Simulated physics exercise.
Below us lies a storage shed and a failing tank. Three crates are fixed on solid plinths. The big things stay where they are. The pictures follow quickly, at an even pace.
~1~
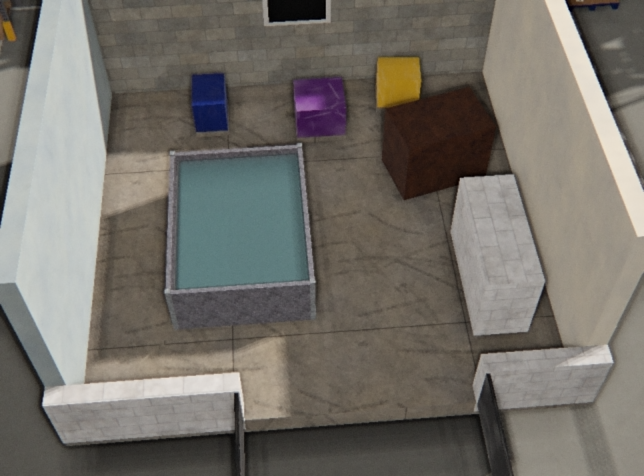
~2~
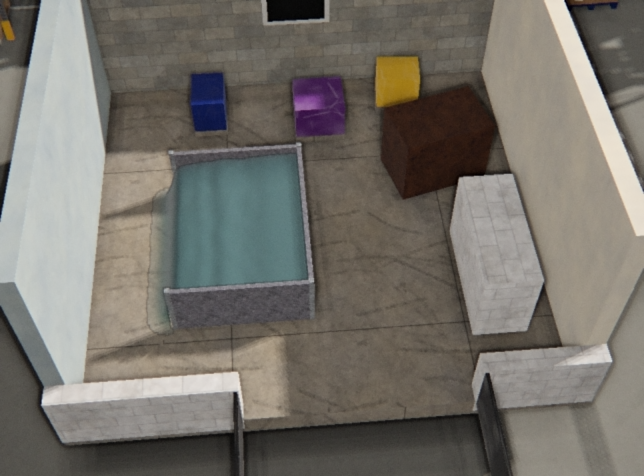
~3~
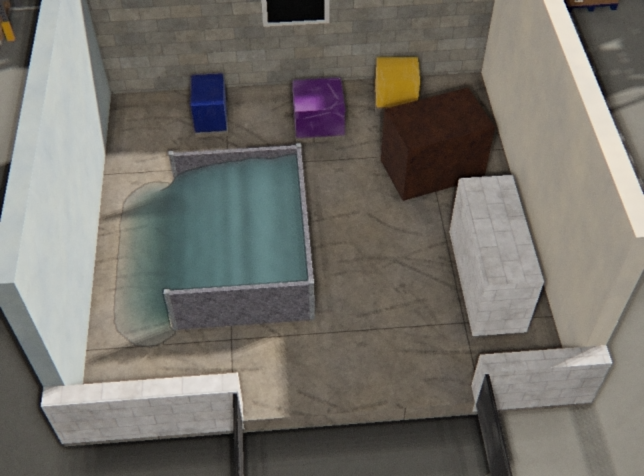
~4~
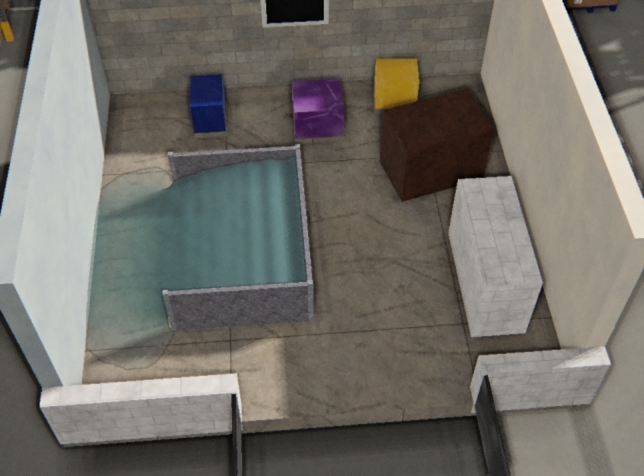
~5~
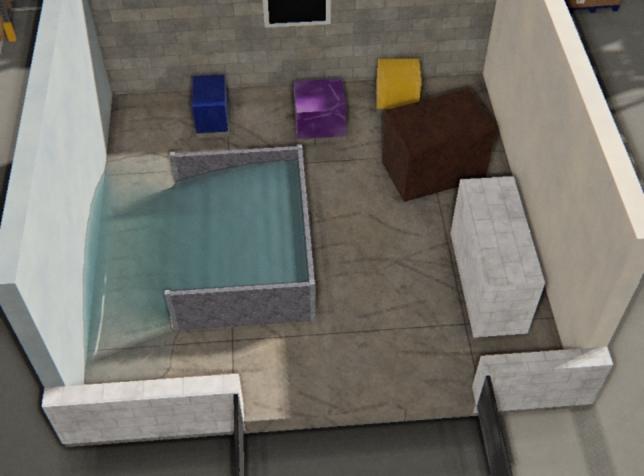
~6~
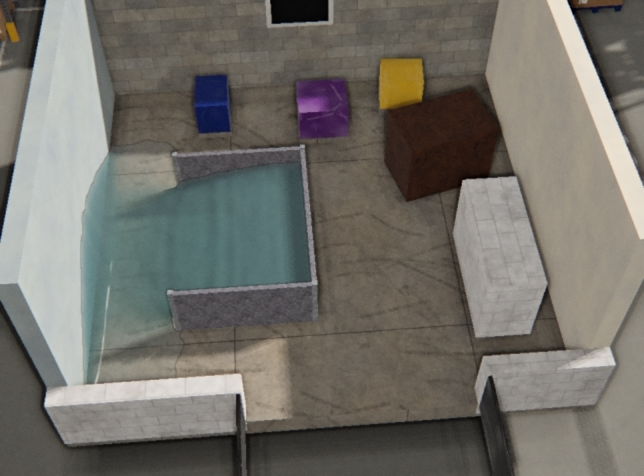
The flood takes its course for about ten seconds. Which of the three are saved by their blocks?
In the end: The yellow crate gets wet; the blue crate gets wet; the purple crate gets wet.
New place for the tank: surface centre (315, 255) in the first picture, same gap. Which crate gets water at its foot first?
First comes the blue-painted one.
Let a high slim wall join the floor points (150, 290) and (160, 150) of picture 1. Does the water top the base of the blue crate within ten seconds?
One by one: Blue ends up wet.
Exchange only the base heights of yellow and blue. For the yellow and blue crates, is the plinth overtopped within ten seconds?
One by one: The yellow one is topped, the blue one is topped.
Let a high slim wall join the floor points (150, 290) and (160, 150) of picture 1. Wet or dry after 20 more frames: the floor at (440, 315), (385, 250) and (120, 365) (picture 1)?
In turn: Flooded, clear, wet.
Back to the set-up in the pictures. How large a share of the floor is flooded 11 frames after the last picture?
Close to 40 %.
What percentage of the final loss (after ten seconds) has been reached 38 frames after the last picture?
I make it 35 per cent.
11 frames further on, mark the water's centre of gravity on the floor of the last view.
Around (175, 250).
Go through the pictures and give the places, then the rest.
Still water in the open tank at (239, 218), in the first frame.
Water pours out at (177, 243) and has run to (169, 331), in the second frame.
Water pours out at (177, 246) and has run to (153, 186), in the third frame.
The front is at (123, 179), out from the gap at (177, 248), in the fourth frame.
The front is at (107, 166), out from the gap at (179, 249), in the fifth frame.
Water pours out at (181, 249) and has run to a hidden place, in the sixth frame.
A moment on, water covers 25 % of the floor; the yellow crate not reached, the blue crate not reached, the purple crate not reached.
Next, water covers 40 % of the floor; the yellow crate not reached, the blue crate water round its plinth, the purple crate not reached.
Then, water covers 70 % of the floor; the yellow crate water round its plinth, the blue crate water round its plinth, the purple crate water round its plinth.
Later, water covers 95 % of the floor; the yellow crate water round its plinth, the blue crate water round its plinth, the purple crate water round its plinth.
In the end, water covers 100 % of the floor; the yellow crate was topped, the blue crate was topped, the purple crate was topped.
